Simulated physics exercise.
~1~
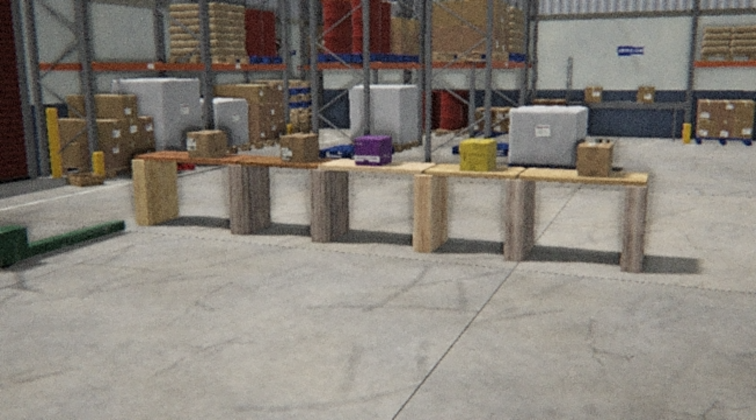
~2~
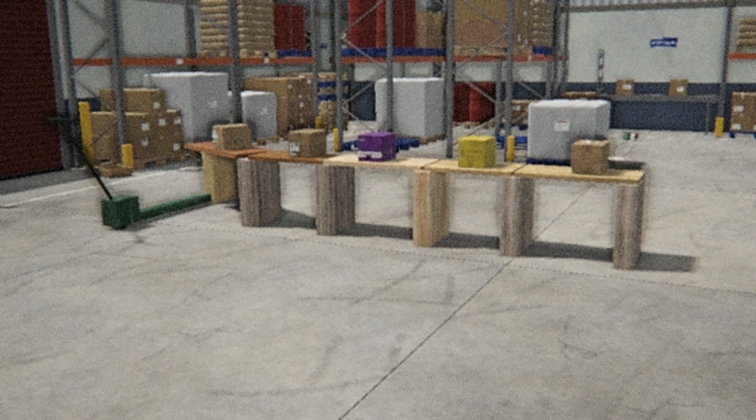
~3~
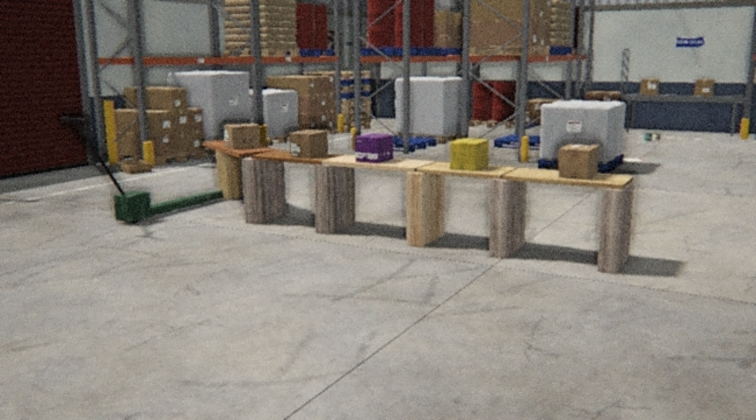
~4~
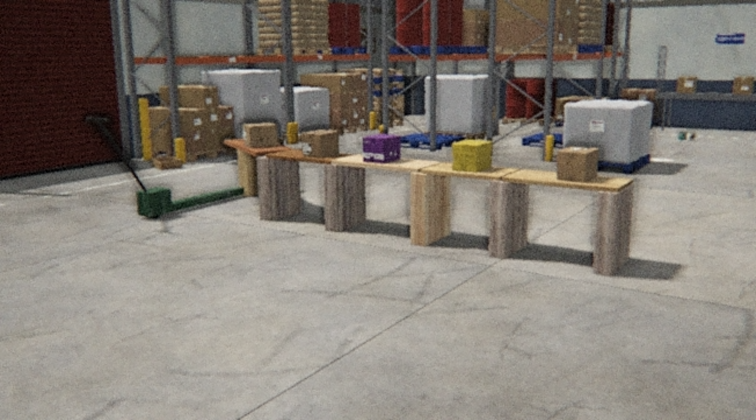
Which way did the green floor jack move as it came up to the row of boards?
It moved to the right, toward the post at the near end of the row.
